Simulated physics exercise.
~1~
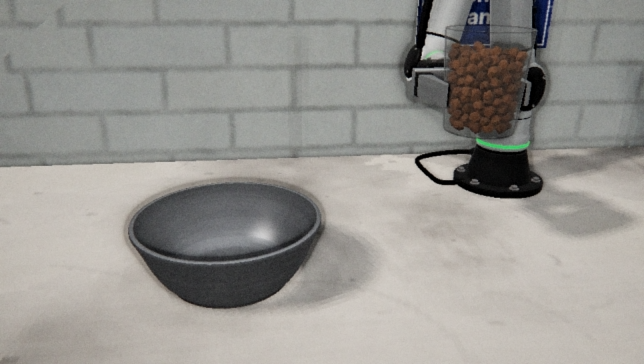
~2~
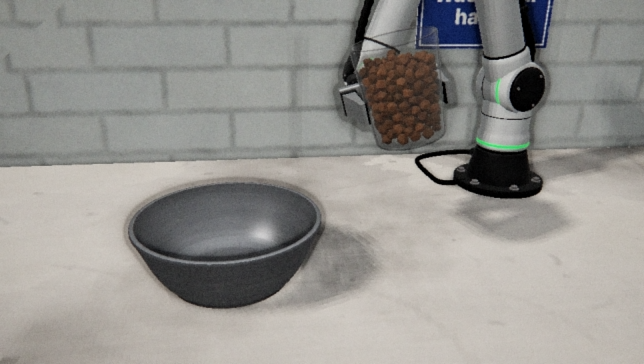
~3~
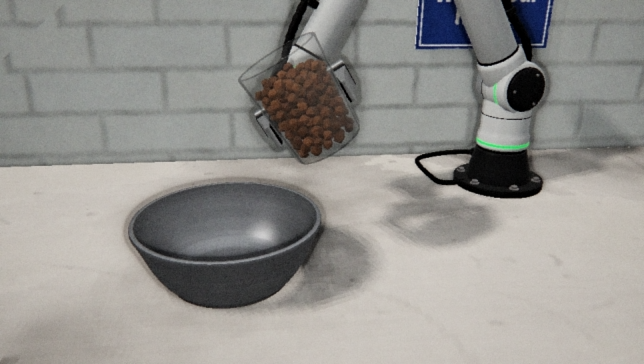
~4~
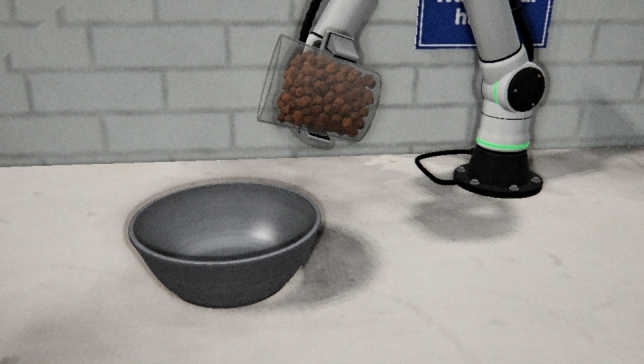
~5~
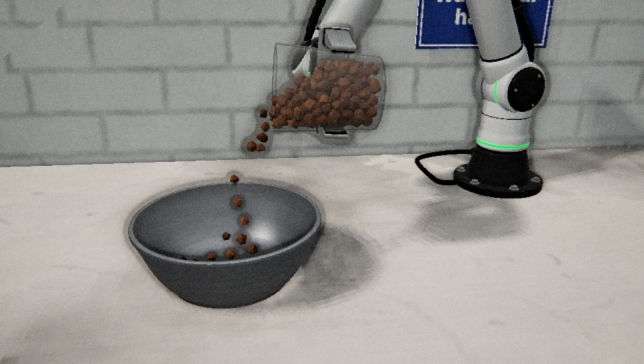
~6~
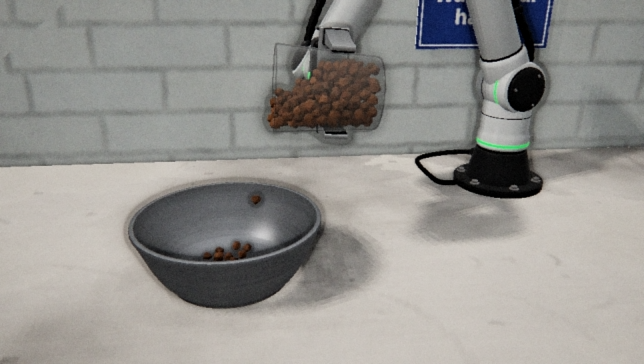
On a pale tabletop by a brick wall, a robot arm carrying a clear container left and tipping some brown pellets into a grey bowl.
